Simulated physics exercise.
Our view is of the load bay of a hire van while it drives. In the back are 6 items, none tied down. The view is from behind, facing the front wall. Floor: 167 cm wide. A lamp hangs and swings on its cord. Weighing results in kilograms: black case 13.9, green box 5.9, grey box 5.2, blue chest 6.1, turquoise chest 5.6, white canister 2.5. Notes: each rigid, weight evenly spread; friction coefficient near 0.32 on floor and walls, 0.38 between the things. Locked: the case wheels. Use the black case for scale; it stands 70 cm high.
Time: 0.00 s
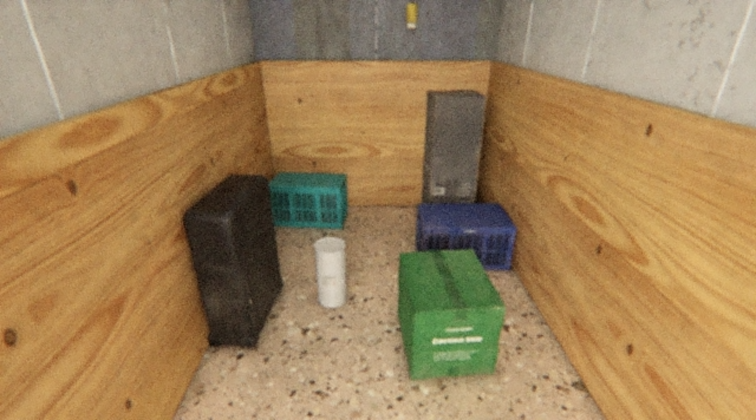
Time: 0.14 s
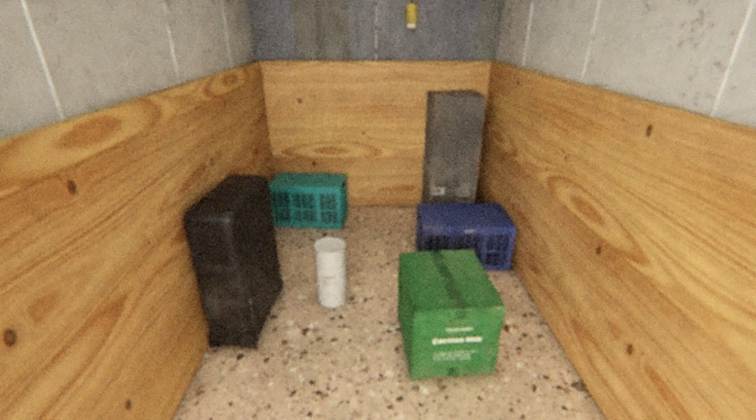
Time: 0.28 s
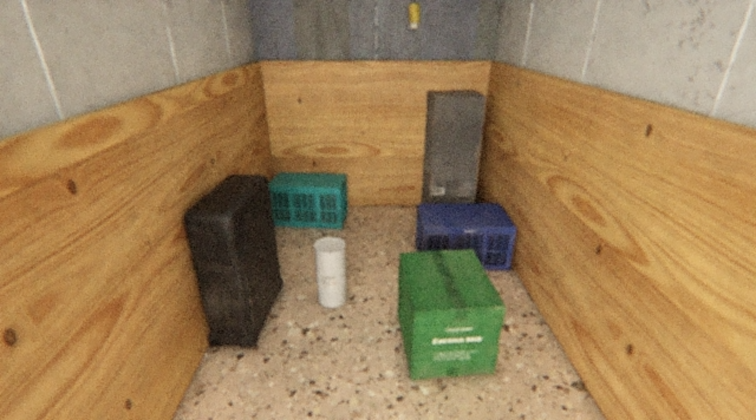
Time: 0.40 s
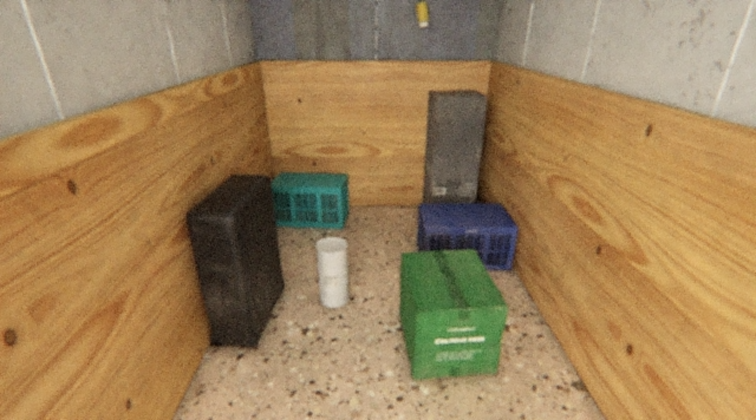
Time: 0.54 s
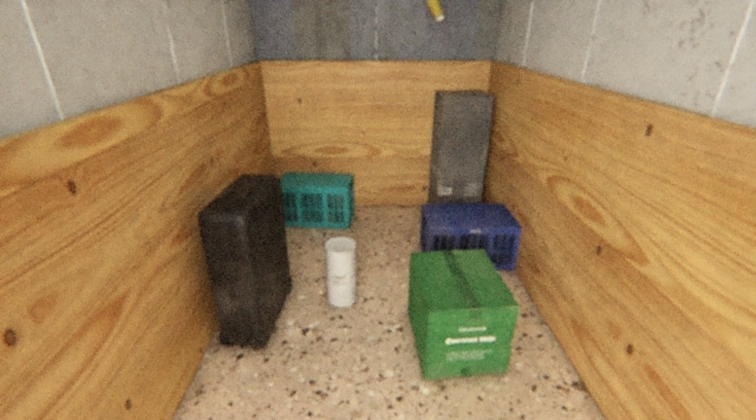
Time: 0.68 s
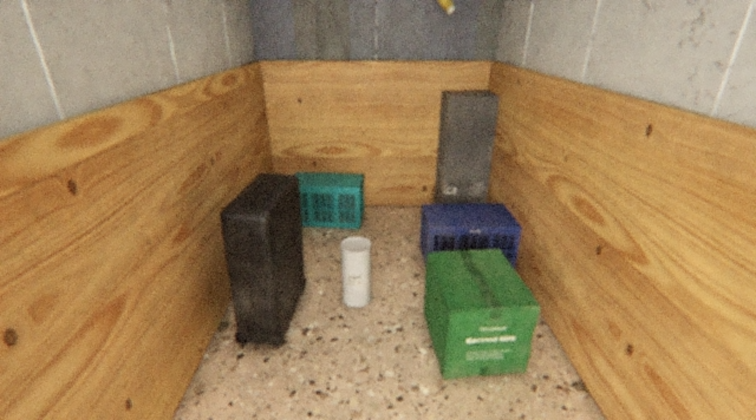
Black case, green box, white canister and other cargo standing still in a van's load bay, then sliding slightly to the right.
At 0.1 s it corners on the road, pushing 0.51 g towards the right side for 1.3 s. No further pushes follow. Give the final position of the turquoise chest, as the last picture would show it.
The turquoise chest ends up near (406, 202).
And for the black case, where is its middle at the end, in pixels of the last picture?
(403, 307), roughly.
After 0.78 s, force 0.51 g right; turquoise chest slid 21 cm near (338, 199); black case leaning 4°; white canister slid 21 cm.
After 0.98 s, force 0.51 g right; turquoise chest slid 43 cm near (366, 199); black case leaning 24°; white canister leaning 4°.
After 1.08 s, force 0.51 g right; turquoise chest slid 57 cm near (383, 199); black case leaning 46°; white canister slid 57 cm.
After 1.38 s, force 0.05 g right; turquoise chest slid 74 cm near (406, 202); black case on its side; white canister slid 103 cm.
At rest (3.0 s), tipped over in the back, black case; not toppled but over 15 cm from the start, green box, turquoise chest and white canister; the other 2 in place, give or take 15 cm. In the last view, turquoise chest near (406, 202).
